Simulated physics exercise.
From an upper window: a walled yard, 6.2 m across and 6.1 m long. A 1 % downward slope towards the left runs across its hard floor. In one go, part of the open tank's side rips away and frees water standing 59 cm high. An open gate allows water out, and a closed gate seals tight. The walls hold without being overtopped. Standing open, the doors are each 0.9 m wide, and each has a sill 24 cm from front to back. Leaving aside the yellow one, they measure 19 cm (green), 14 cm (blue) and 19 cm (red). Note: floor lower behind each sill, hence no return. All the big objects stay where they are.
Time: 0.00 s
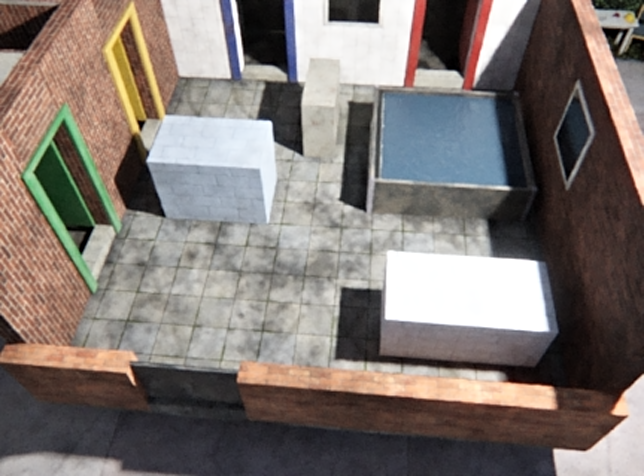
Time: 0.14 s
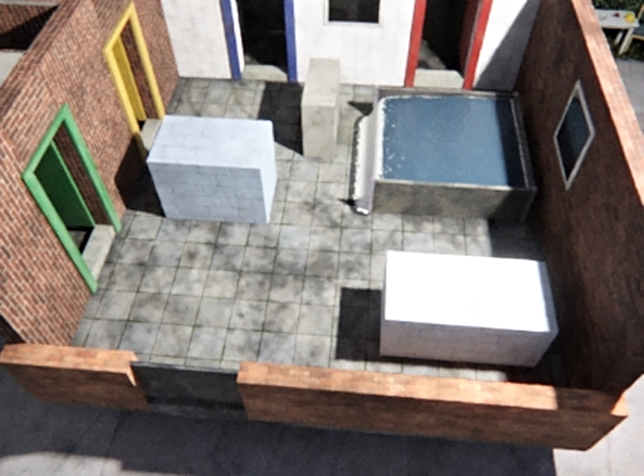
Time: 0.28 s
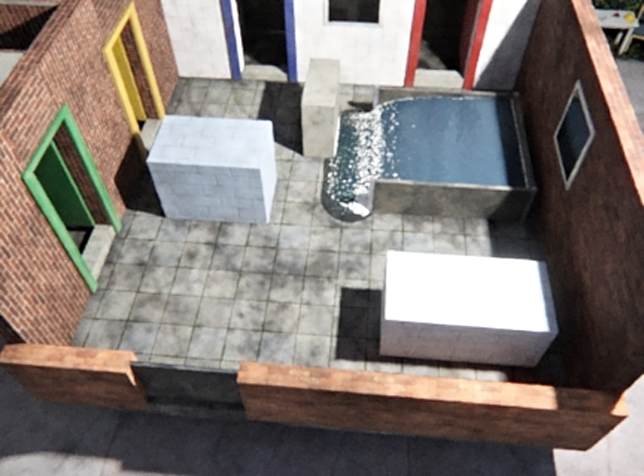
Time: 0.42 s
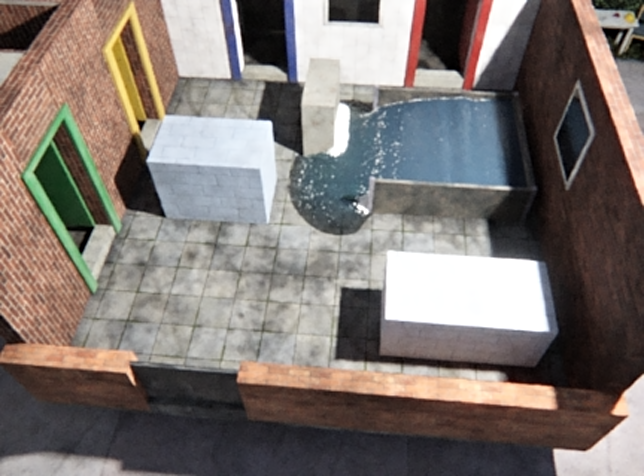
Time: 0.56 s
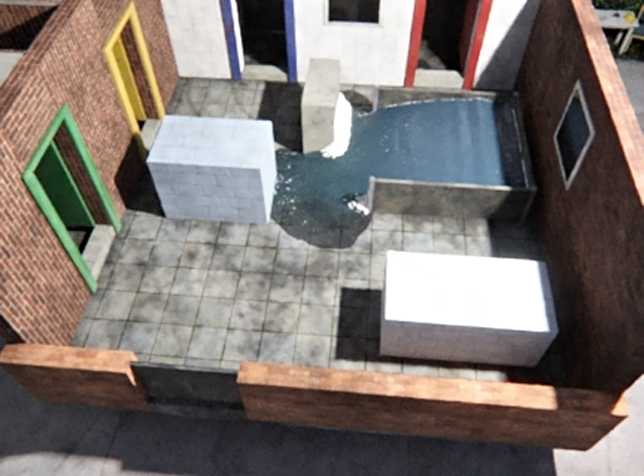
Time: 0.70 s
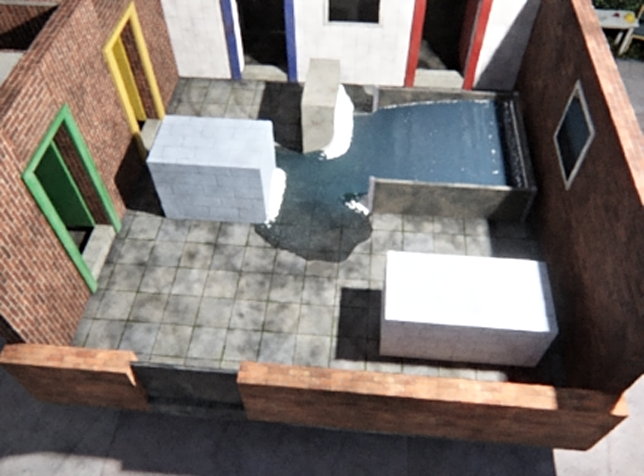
In a walled yard, water bursts from an open tank's left side and spreads between pale blocks.
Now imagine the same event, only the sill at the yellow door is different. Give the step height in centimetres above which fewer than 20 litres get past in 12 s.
15 cm.
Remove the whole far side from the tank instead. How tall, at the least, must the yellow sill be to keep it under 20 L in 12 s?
If so: Around 11.0 cm.
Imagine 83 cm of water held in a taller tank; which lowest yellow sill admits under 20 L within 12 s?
Minimum height: Approx. 24 cm.
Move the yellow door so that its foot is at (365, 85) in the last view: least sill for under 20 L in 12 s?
Roughly 26 cm, give or take.
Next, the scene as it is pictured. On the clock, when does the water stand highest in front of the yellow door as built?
I'd say near 3.0 seconds.
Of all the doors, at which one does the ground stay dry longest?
Coming last is the green one.
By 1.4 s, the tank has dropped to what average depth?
It averages roughly 32 centimetres.
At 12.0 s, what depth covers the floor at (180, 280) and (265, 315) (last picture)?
Near 7 cm at the first spot and 8 cm at the second.
After 1.4 s water covers 25 % of the floor, deepest (43 cm) near (345, 149); 7 cm at the yellow door, 2 litres in over its 6 cm sill.
After 3.0 s water covers 70 % of the floor, deepest (26 cm) near (178, 81); 15 cm at the yellow door, 91 litres in over its 6 cm sill.
After 12.0 s water covers 95 % of the floor, deepest (15 cm) near (115, 238); 11 cm at the yellow door, 238 litres in over its 6 cm sill.
At the yellow door as built, the water arrived by 1.3 s and peaked near 15 cm at 3.0 s.
Run again over the same 12 s with other heights there, 40 litres in over 13 cm, 8 litres over 17.5 cm. The limit of 20 litres is kept from about 15 cm up.
